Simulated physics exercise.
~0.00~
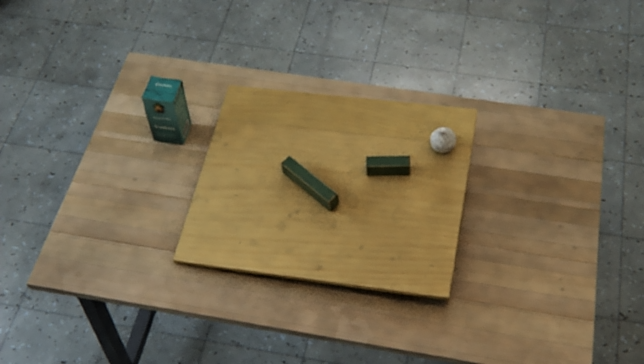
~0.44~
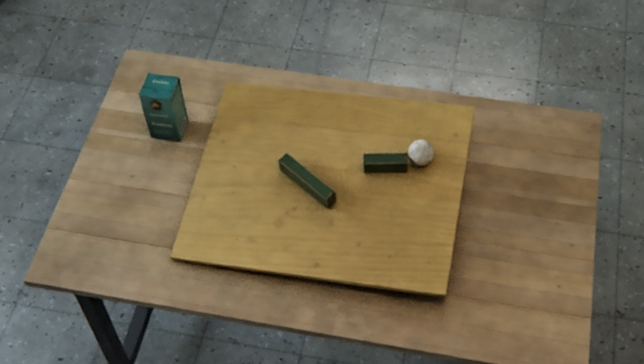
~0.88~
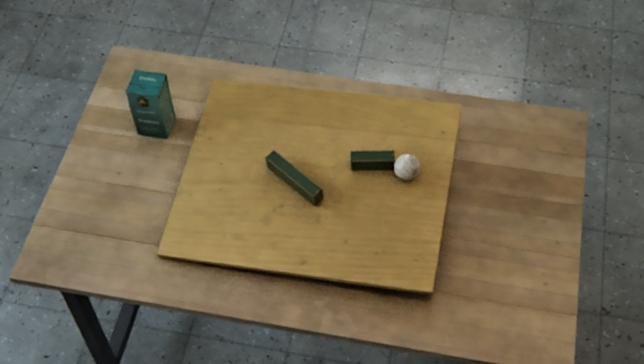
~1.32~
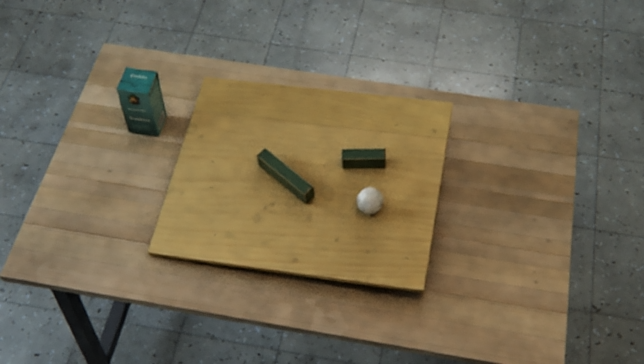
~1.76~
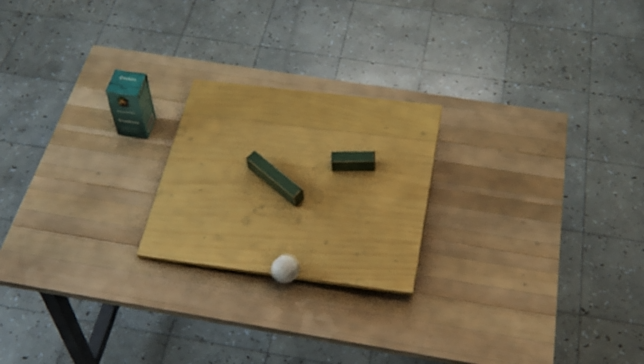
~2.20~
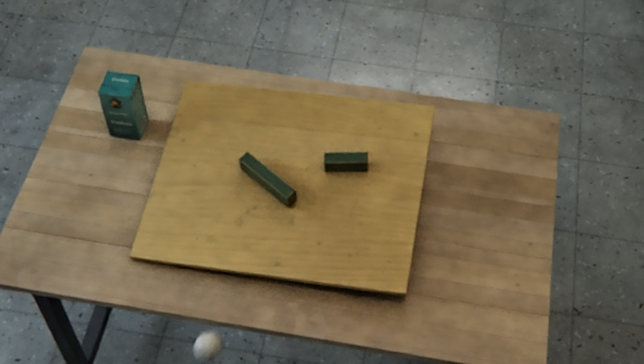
White onion rolling down a tilted wooden board, passing two green blocks and dropping off the near edge beside a still turquoise carton.
